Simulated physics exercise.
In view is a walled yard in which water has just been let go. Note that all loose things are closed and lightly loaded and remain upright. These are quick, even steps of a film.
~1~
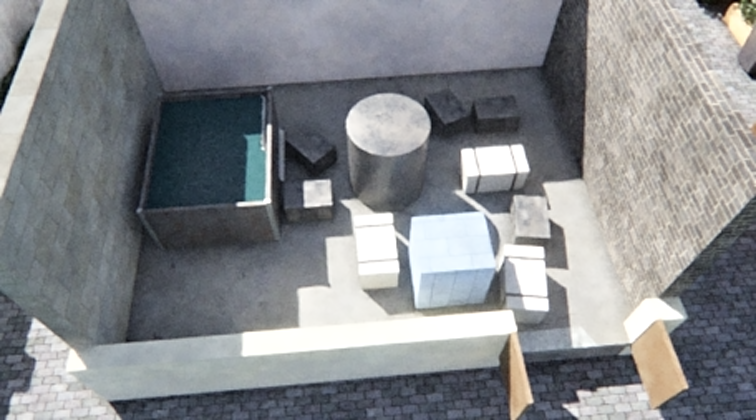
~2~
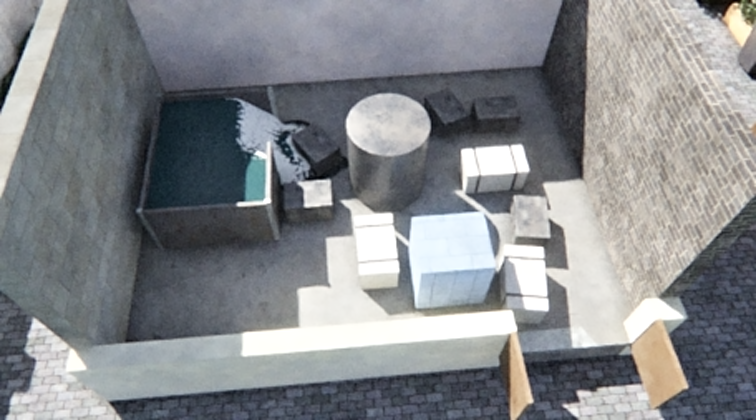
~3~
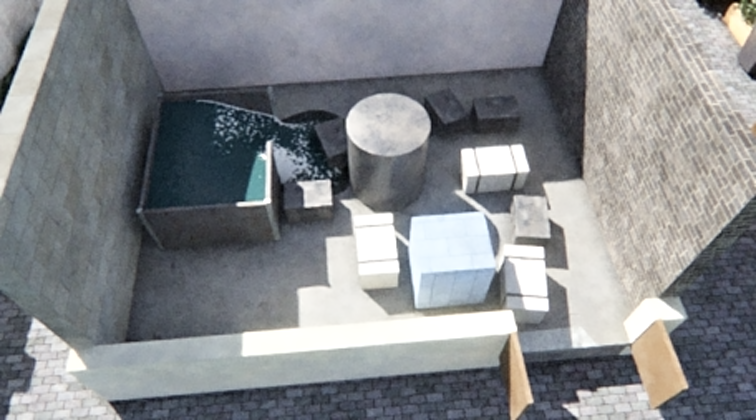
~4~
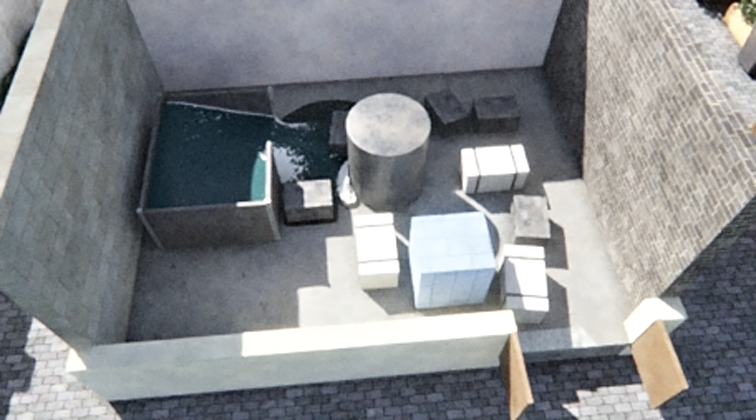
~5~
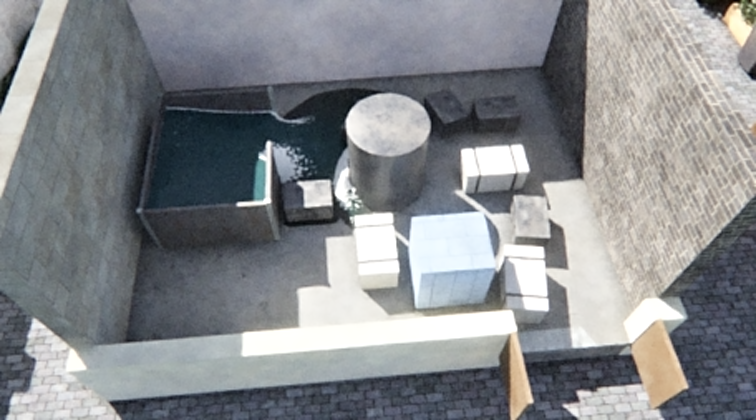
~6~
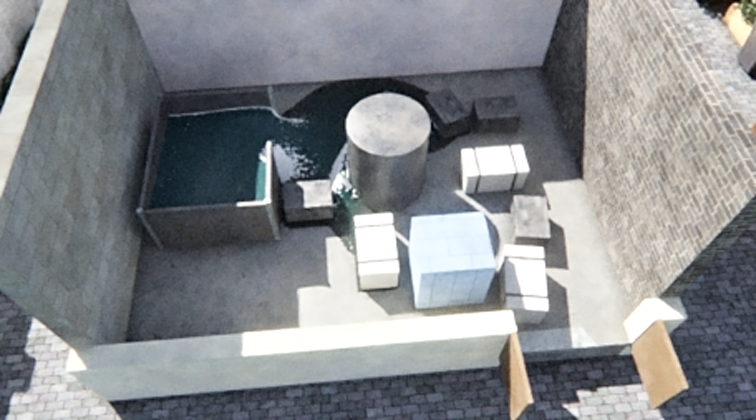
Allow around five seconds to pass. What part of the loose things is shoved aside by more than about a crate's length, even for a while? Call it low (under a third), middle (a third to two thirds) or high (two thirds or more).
High.
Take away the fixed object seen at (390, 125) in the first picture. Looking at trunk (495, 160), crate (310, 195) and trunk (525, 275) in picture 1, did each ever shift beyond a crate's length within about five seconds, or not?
Successively: Moved a long way, never went far, never went far.
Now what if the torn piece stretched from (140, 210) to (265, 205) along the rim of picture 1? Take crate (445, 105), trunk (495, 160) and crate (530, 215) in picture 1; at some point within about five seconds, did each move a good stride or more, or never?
Each in turn, never travels that far, ends up that far off, never travels that far.
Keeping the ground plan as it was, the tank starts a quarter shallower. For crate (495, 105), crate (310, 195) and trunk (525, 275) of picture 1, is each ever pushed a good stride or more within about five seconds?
Beyond that, then beyond that, then not beyond that.
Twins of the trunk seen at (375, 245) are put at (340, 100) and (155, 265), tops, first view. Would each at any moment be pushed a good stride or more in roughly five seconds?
In order: Shoved clear, then hardly budges.
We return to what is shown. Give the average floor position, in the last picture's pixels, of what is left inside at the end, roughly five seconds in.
I'd say somewhere close to (451, 277).
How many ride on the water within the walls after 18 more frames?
The number is 4.
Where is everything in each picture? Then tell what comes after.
In the first frame, a crate at (310, 142) rests on the ground; a crate at (447, 105), on the bottom; 0 of 8 have shifted.
In the second frame, a crate at (316, 142) rests on the ground, close to its start; a crate at (447, 105), on the bottom; 1 of 8 have shifted.
In the third frame, a crate at (335, 137), on the bottom, a stride from its start; a crate at (447, 105) rests on the ground; 1 of 8 have shifted.
In the fourth frame, a crate at (346, 127) rests on the ground, a stride from its start; a crate at (447, 105) rests on the ground; 1 of 8 have shifted.
In the fifth frame, a crate at (363, 117), afloat, a stride from its start; a crate at (447, 105), on the bottom; 1 of 8 have shifted.
In the sixth frame, a crate is out of sight; a crate at (447, 105) rests on the ground; 1 of 8 have shifted.
A moment on, 1 of 8 are well off their spots; 2 afloat.
Next, 4 of 8 are well off their spots; 2 afloat.
Later, 5 of 8 are well off their spots; 4 afloat.
In the end, 7 of 8 are well off their spots, and 7 have been at some point; 6 afloat.
